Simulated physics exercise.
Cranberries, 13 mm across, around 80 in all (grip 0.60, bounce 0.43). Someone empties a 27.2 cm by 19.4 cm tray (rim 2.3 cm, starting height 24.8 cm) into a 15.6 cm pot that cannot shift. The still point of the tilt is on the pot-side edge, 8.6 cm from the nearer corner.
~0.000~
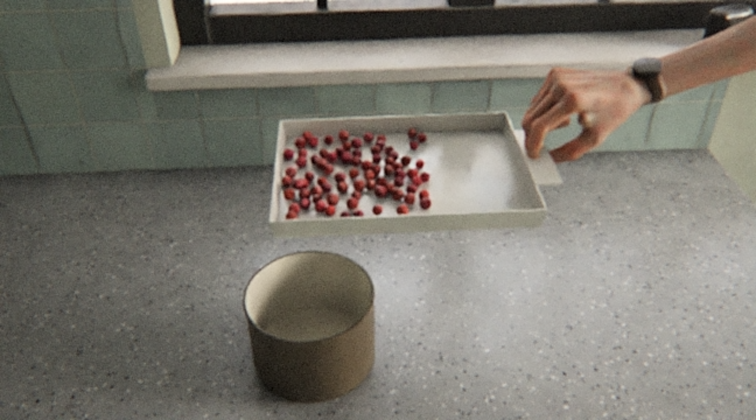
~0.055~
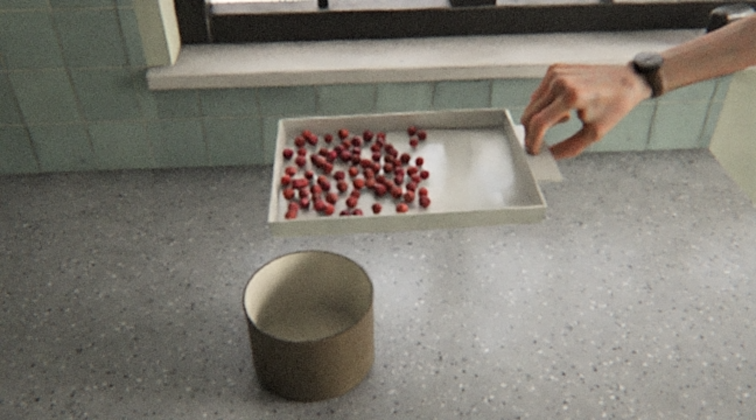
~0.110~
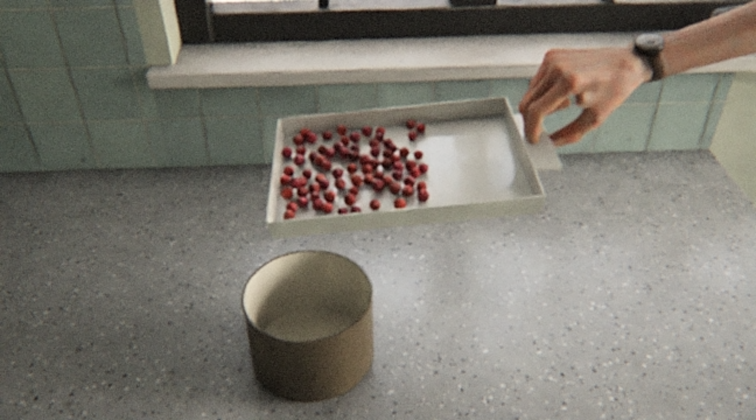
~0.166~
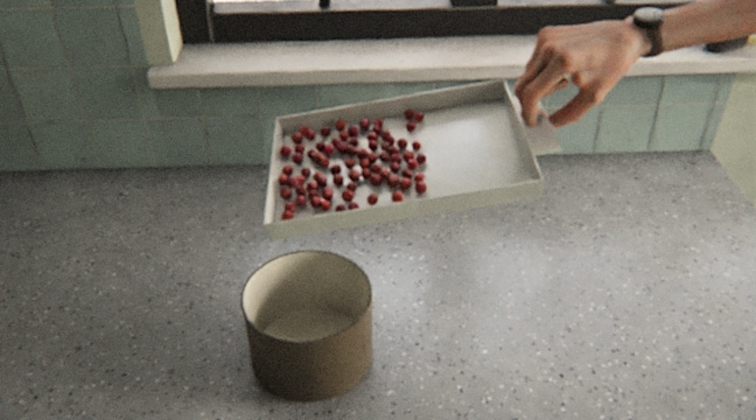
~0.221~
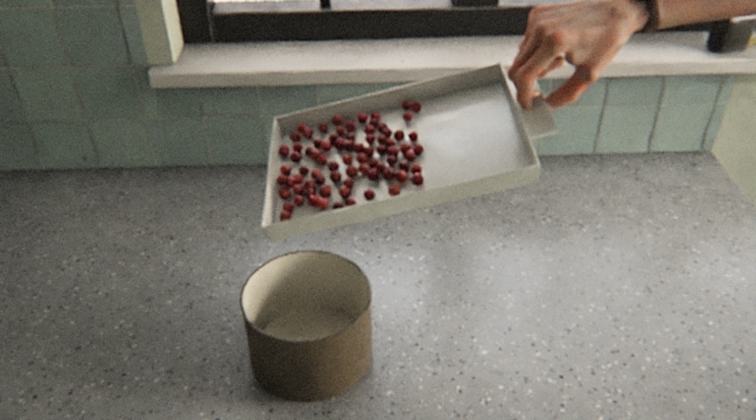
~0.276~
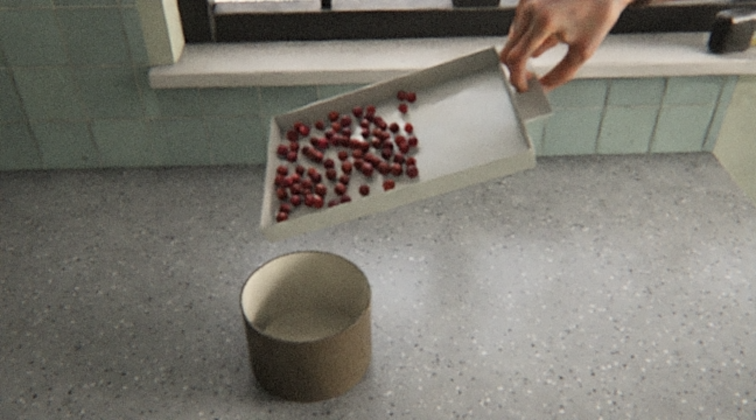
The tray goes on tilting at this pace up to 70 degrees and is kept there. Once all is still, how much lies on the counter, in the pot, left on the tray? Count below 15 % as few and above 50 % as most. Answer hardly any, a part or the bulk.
Counter: Hardly any, pot: Hardly any, tray: The bulk.
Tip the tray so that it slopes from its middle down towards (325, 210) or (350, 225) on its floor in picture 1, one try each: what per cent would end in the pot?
About 0 and 0 per cent.
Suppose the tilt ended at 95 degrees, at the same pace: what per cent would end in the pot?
Then about 20 per cent.
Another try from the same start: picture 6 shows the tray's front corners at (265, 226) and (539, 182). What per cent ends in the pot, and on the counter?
Pot 0, counter 0.
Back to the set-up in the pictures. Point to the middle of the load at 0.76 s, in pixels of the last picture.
Around (285, 164).
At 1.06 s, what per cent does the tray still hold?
About 100 per cent.
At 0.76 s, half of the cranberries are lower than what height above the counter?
Roughly 28 cm.
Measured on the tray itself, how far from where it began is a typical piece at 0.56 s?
Roughly 4 cm.
After 0.56 s, tilt 44 degrees; the tray holds 100 %, the pot 0 %.
After 0.76 s, tilt 62 degrees; the tray holds 100 %, the pot 0 %.
After 1.06 s, tilt 70 degrees; the tray holds 100 %, the pot 0 %.
In the end, at 1.4 s, counter 0 %, pot 0 %, tray 100 %.
